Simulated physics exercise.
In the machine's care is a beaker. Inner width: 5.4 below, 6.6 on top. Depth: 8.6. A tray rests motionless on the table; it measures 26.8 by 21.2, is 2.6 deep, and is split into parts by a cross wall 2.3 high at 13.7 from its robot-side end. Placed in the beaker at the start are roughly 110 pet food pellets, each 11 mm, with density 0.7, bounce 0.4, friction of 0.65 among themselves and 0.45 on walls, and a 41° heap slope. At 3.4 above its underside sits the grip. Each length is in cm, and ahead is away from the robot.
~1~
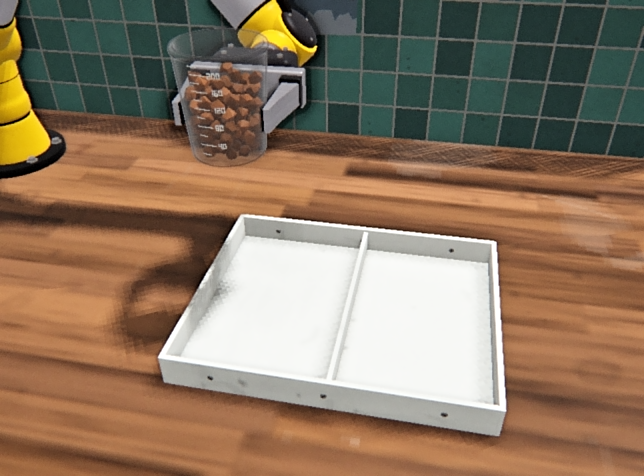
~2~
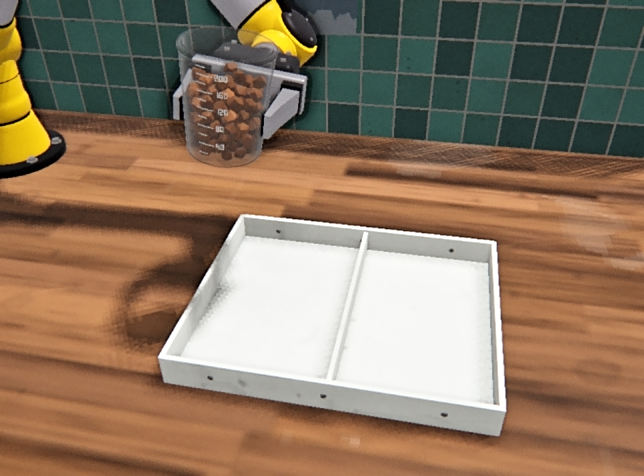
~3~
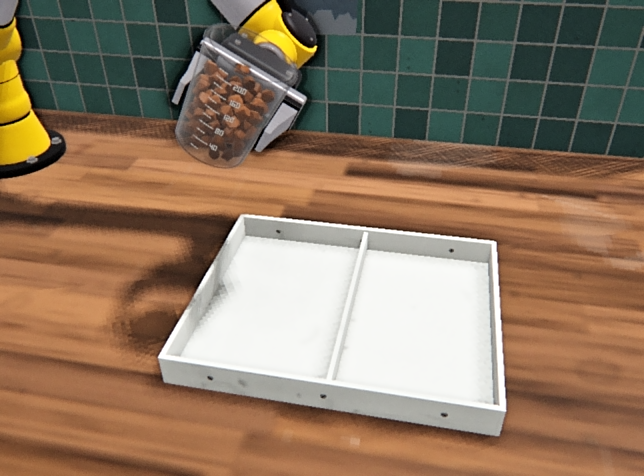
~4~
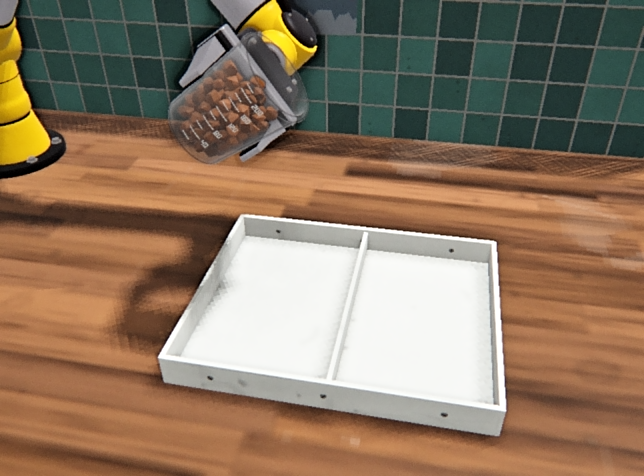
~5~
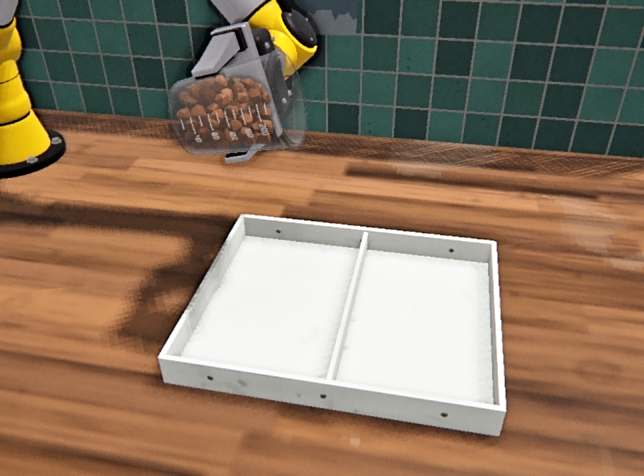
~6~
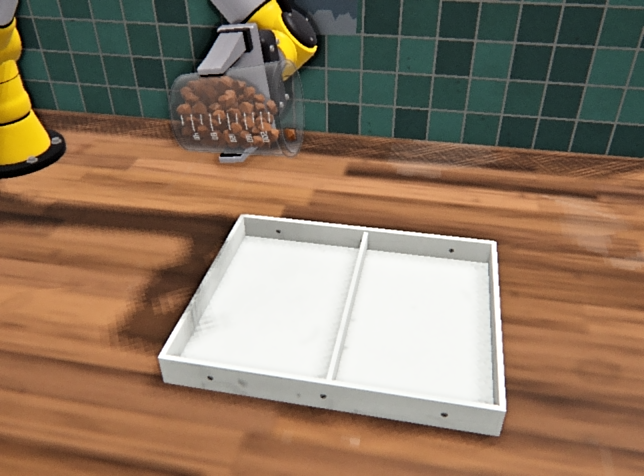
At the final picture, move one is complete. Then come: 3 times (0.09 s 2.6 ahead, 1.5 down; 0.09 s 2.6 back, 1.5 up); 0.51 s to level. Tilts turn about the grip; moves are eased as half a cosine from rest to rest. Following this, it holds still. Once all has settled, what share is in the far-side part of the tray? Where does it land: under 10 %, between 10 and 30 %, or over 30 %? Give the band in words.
It falls in the band between 10 and 30 %.
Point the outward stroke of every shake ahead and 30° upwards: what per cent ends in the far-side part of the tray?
Roughly 70 percent of it.
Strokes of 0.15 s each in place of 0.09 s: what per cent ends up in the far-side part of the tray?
I'd expect close to 0 in a hundred.
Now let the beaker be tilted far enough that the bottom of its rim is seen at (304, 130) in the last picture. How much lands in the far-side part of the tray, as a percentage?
Roughly 0 percent, give or take.
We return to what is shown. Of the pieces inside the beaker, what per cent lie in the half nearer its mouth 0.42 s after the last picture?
Near 40 %.
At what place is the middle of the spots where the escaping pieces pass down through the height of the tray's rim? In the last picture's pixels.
Roughly at (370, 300).
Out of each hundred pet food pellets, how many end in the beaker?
About 75 %.
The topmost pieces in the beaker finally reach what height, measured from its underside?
Around 6.5 centimetres above the underside.
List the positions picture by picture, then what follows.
In the first frame, beaker middle at (225, 101), level; upper third of the load around (225, 92), from x 190 to 255, top at y 70; 110 in the beaker.
In the second frame, beaker middle at (226, 101), tilted 8° forward; upper third of the load around (227, 92), from x 195 to 260, top at y 70.
In the third frame, beaker middle at (230, 103), tilted 29° forward; upper third of the load around (223, 92), from x 190 to 270, top at y 70.
In the fourth frame, beaker middle at (234, 106), tilted 54° forward; upper third of the load around (226, 94), from x 185 to 270, top at y 70.
In the fifth frame, beaker middle at (236, 110), tilted 75° forward; upper third of the load around (225, 95), from x 185 to 270, top at y 85.
In the sixth frame, beaker middle at (236, 111), tilted 83° forward; upper third of the load around (218, 96), from x 185 to 290, top at y 85; 110 in the beaker.
Then, 0.42 s later, tilted 83° forward, highest piece 20 above the table; 92 in the beaker, 8 in the far-side part, 3 in the robot-side part, 7 in flight or on a rim.
Then, 0.84 s later, tilted 30° forward, highest piece 24 above the table; 80 in the beaker, 17 in the far-side part, 11 in the robot-side part, 1 on the table or floor, 1 in flight or on a rim.
Then, 1.25 s later, level, highest piece 24 above the table; 80 in the beaker, 17 in the far-side part, 12 in the robot-side part, 1 on the table or floor.
Then, 2.30 s later, level, highest piece 24 above the table; 80 in the beaker, 17 in the far-side part, 12 in the robot-side part, 1 on the table or floor.
At rest, 80 in the beaker, 17 in the far-side part, 12 in the robot-side part, 1 on the table or floor. That is 15 % in the far-side part of the tray.
